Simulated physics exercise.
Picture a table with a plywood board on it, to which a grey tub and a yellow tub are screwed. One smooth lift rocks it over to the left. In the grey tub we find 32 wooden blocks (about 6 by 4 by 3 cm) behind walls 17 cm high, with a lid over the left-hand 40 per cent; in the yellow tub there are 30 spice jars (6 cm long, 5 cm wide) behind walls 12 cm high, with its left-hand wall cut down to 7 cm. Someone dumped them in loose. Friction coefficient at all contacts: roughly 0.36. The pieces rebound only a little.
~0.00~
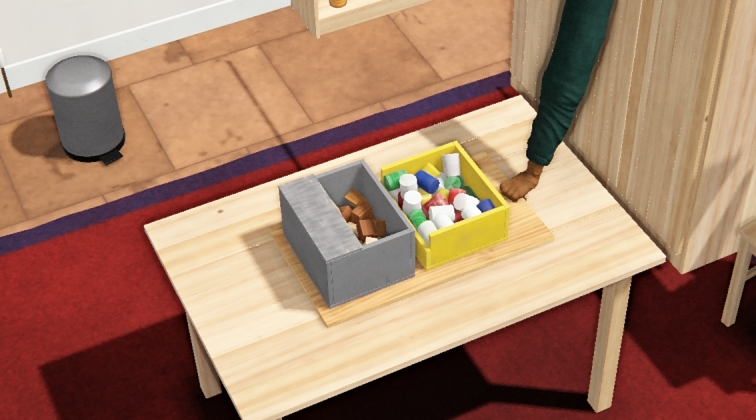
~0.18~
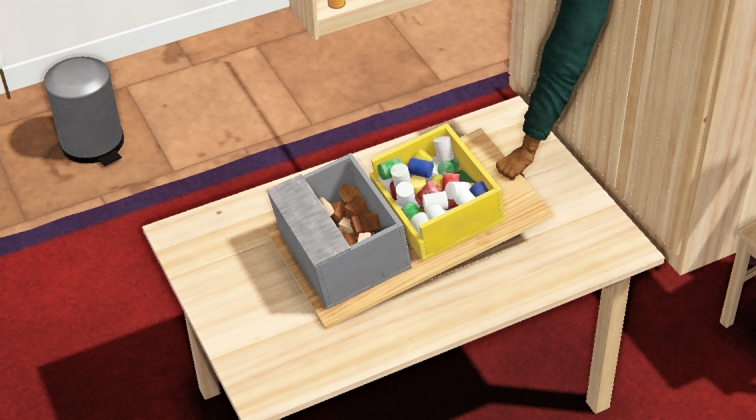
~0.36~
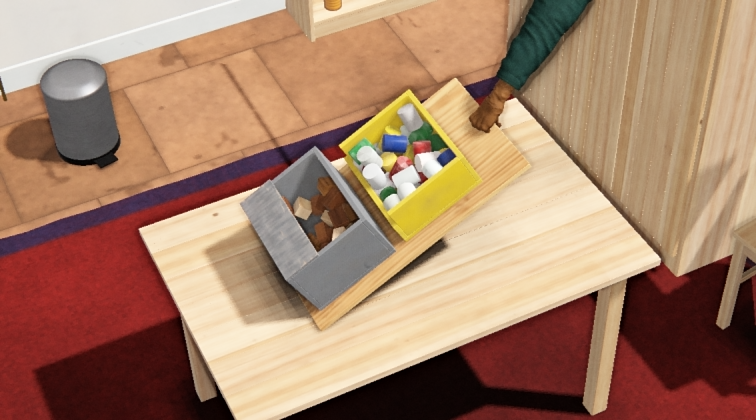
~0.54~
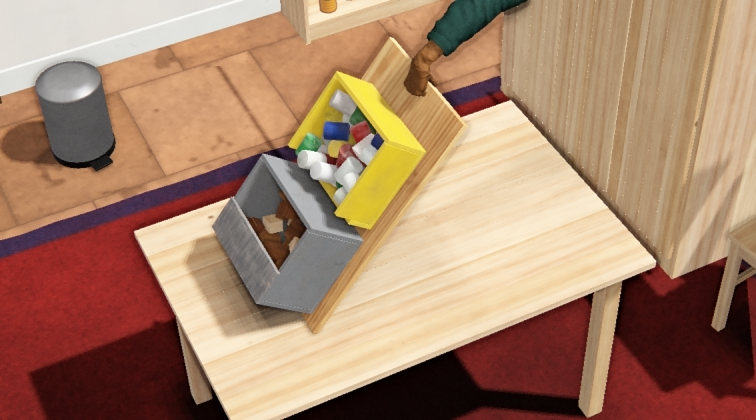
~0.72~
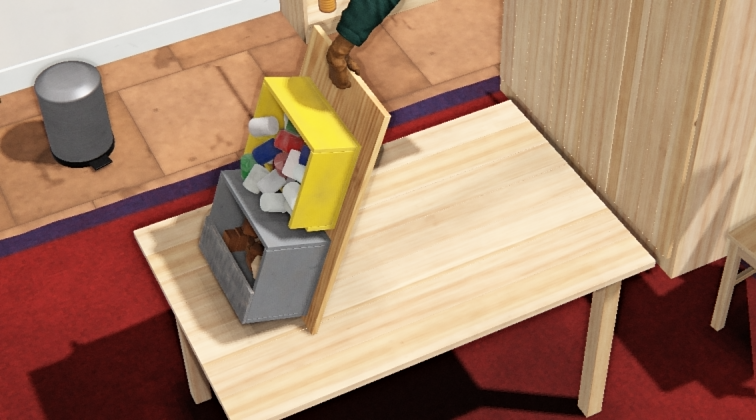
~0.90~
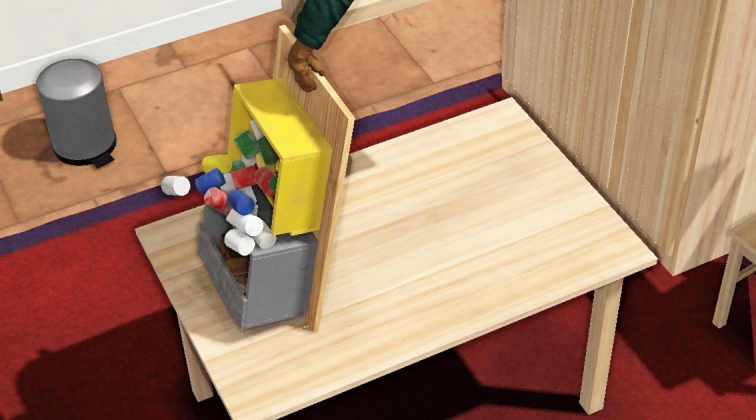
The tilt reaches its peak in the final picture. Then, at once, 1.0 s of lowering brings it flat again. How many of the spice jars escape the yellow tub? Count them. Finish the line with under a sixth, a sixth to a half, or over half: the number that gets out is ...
The number that gets out is over half of the total.
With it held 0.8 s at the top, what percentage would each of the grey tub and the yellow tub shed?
With that change, grey tub sheds 0 percent and yellow tub sheds 80 percent.
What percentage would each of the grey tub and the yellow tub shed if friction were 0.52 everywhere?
Grey tub 0, yellow tub 60 per cent.
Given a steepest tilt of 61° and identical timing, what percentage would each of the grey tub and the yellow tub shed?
Then grey tub 0 %, yellow tub 20 %.
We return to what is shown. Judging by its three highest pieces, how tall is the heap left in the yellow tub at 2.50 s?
That is close to 8 centimetres.
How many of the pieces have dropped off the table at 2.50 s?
Estimated number of pieces: About 10.
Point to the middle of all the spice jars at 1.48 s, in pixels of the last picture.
Near (235, 270) in pixels.
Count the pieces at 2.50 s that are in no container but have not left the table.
Near 12, give or take.
After 1.16 s, tilt 66°; 0 of 32 out of the grey tub and 20 of 30 out of the yellow tub.
After 1.48 s, tilt 30°; 0 of 32 out of the grey tub and 21 of 30 out of the yellow tub.
After 1.93 s, tilt 0°; 0 of 32 out of the grey tub and 21 of 30 out of the yellow tub.
When it is over (at 2.50 s), 0 of 32 out of the grey tub and 21 of 30 out of the yellow tub. Asked share, 21 of 30, 70 per cent.
